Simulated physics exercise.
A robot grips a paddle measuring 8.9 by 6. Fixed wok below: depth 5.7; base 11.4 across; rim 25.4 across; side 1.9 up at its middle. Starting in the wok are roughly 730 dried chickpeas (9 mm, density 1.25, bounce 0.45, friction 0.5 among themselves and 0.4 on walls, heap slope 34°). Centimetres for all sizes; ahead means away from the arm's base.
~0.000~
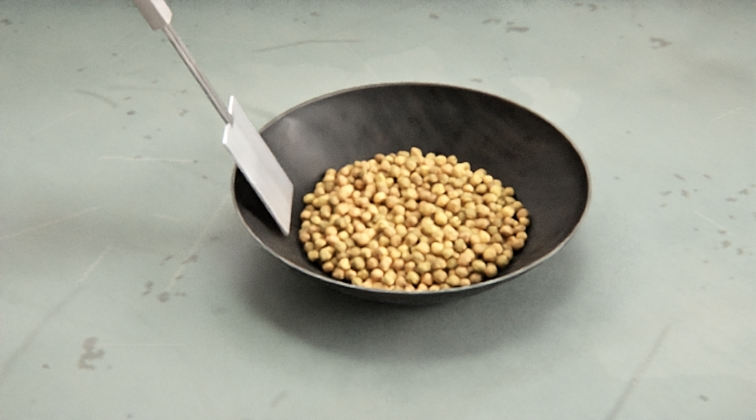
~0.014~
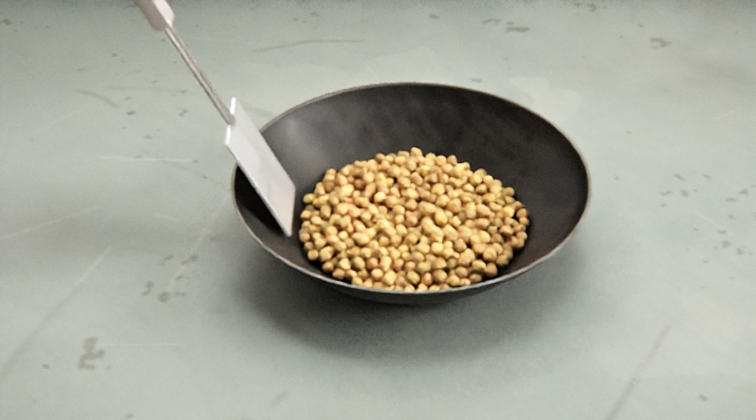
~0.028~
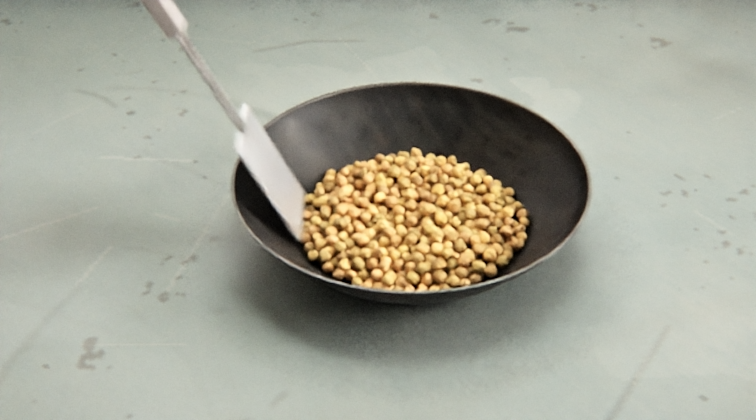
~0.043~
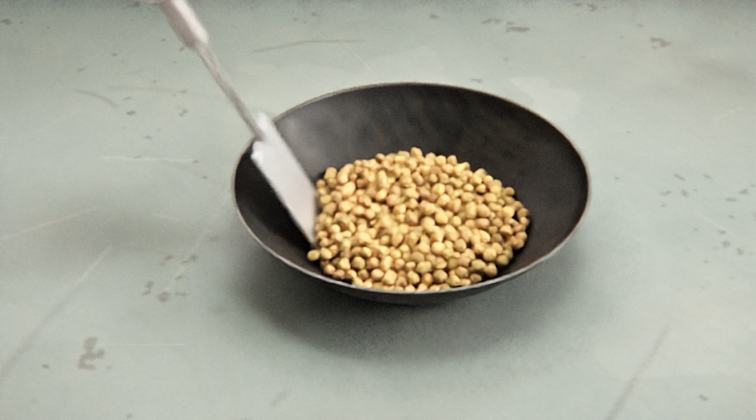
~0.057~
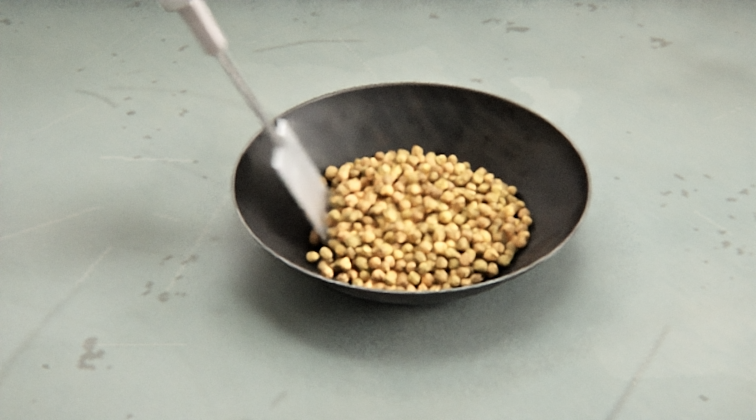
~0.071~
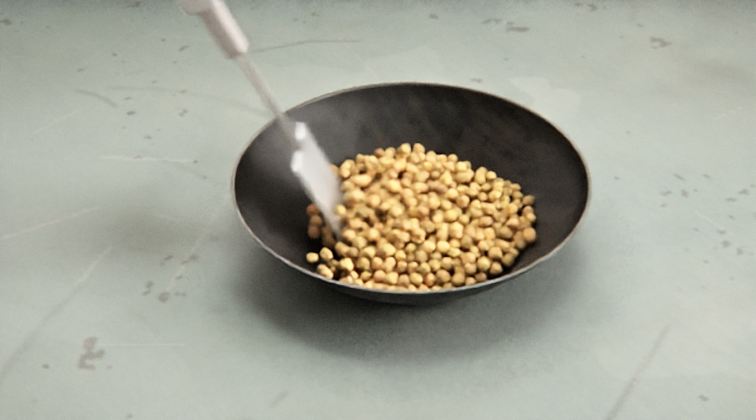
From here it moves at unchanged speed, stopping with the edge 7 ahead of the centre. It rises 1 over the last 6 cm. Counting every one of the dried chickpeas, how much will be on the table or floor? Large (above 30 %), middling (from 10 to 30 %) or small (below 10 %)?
Middling; from 10 to 30 %.
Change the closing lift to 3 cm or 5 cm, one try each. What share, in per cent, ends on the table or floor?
I'd say close to 20 percent for the first and close to 15 percent for the second.
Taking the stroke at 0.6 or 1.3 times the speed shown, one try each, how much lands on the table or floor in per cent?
0 and 25 %.
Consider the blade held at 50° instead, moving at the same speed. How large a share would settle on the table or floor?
That gives about 10 in a hundred.
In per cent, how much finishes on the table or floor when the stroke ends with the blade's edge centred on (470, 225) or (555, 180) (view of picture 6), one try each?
Try 1: Approx. 0 %; try 2: Approx. 35 %.
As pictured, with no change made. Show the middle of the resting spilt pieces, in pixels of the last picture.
Near (700, 245).
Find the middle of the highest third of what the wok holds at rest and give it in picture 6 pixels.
At about (522, 205).
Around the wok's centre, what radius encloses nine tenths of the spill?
About 35 cm from the centre.
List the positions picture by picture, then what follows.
In the first frame, paddle top edge at (228, 119), sloping 64°; upper third of the load around (411, 214), from x 305 to 525, top at y 155; 728 in the wok.
In the second frame, paddle top edge at (230, 120), sloping 64°; upper third of the load around (411, 214), from x 305 to 525, top at y 155.
In the third frame, paddle top edge at (241, 127), sloping 64°; upper third of the load around (411, 214), from x 305 to 525, top at y 155.
In the fourth frame, paddle top edge at (260, 136), sloping 64°; upper third of the load around (409, 214), from x 310 to 525, top at y 155.
In the fifth frame, paddle top edge at (279, 143), sloping 64°; upper third of the load around (409, 213), from x 310 to 525, top at y 150.
In the sixth frame, paddle top edge at (298, 146), sloping 64°; upper third of the load around (410, 212), from x 310 to 530, top at y 150; 728 in the wok.
By 0.11 s, sloping 64°, highest piece 6 above the table; 728 in the wok.
By 0.15 s, sloping 64°, highest piece 9 above the table; 726 in the wok, 2 on the blade or in flight.
By 0.37 s, sloping 64°, highest piece 6 above the table; 607 in the wok, 95 on the table or floor, 26 on the blade or in flight.
By 1.42 s, sloping 64°, highest piece 6 above the table; 606 in the wok, 122 on the table or floor.
Final count, 606 in the wok, 122 on the table or floor. That is 17 % on the table or floor.
